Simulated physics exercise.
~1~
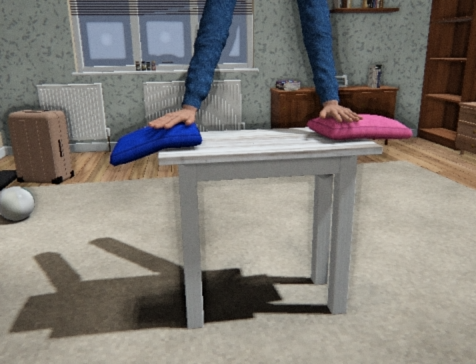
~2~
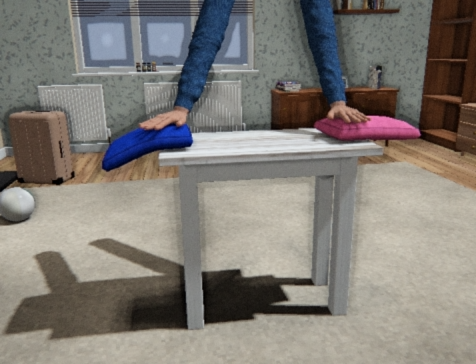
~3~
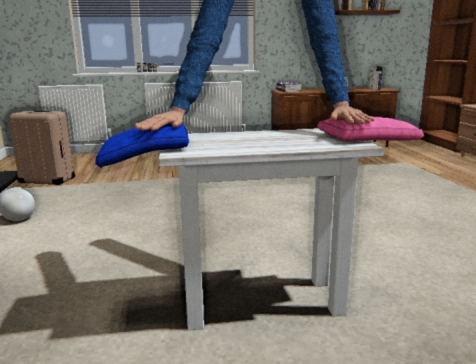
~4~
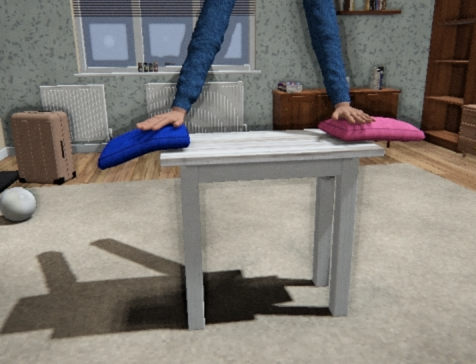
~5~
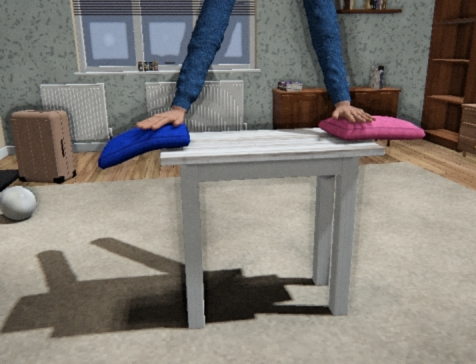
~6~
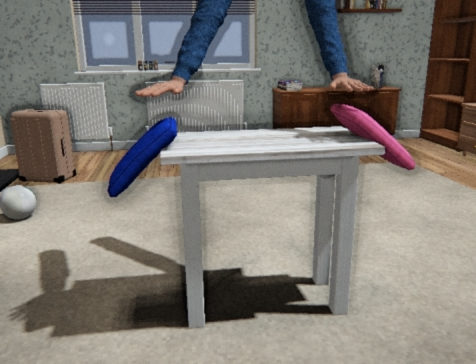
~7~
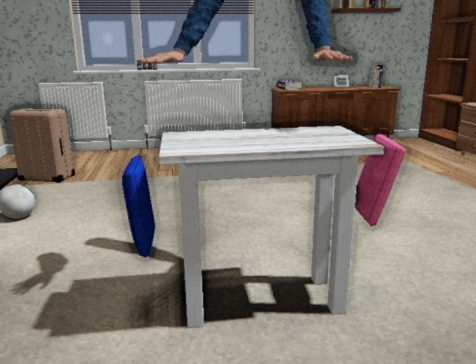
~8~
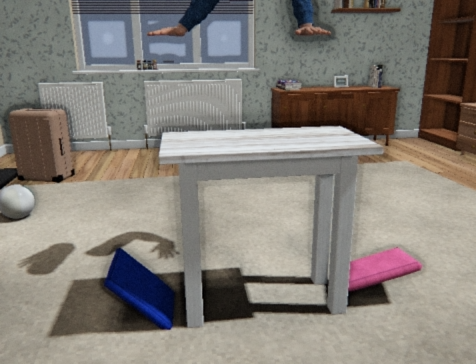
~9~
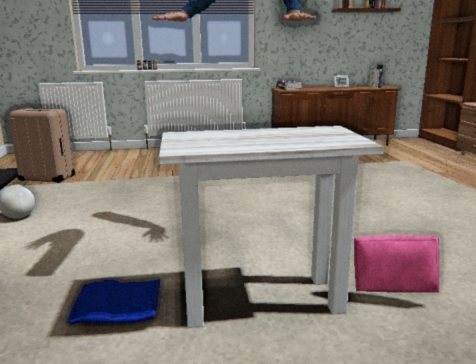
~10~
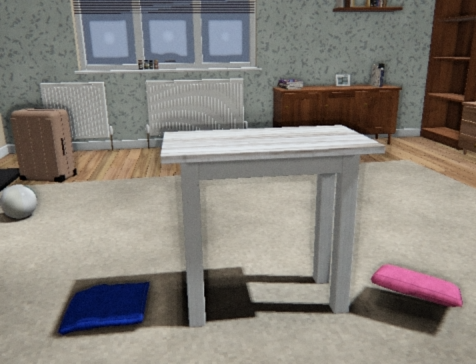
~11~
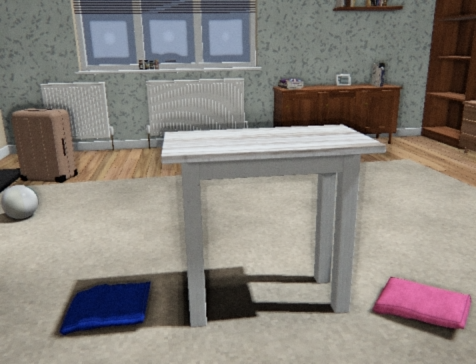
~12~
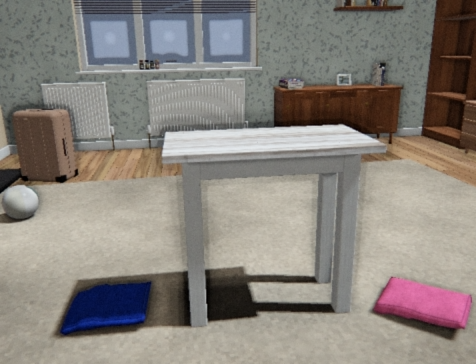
In a living room with a pale carpet, two hands in blue sleeves press a blue soft bag and a pink sack onto opposite ends of a white wooden table. The hands push them slightly outward, so that each hangs partly over its end, and hold them there. Then the hands lift away, and both tip downward and slide off, the blue one at the left and the pink one at the right. They drop to the carpet as the hands rise out of view. Both settle flat on either side of the bare table and lie still.
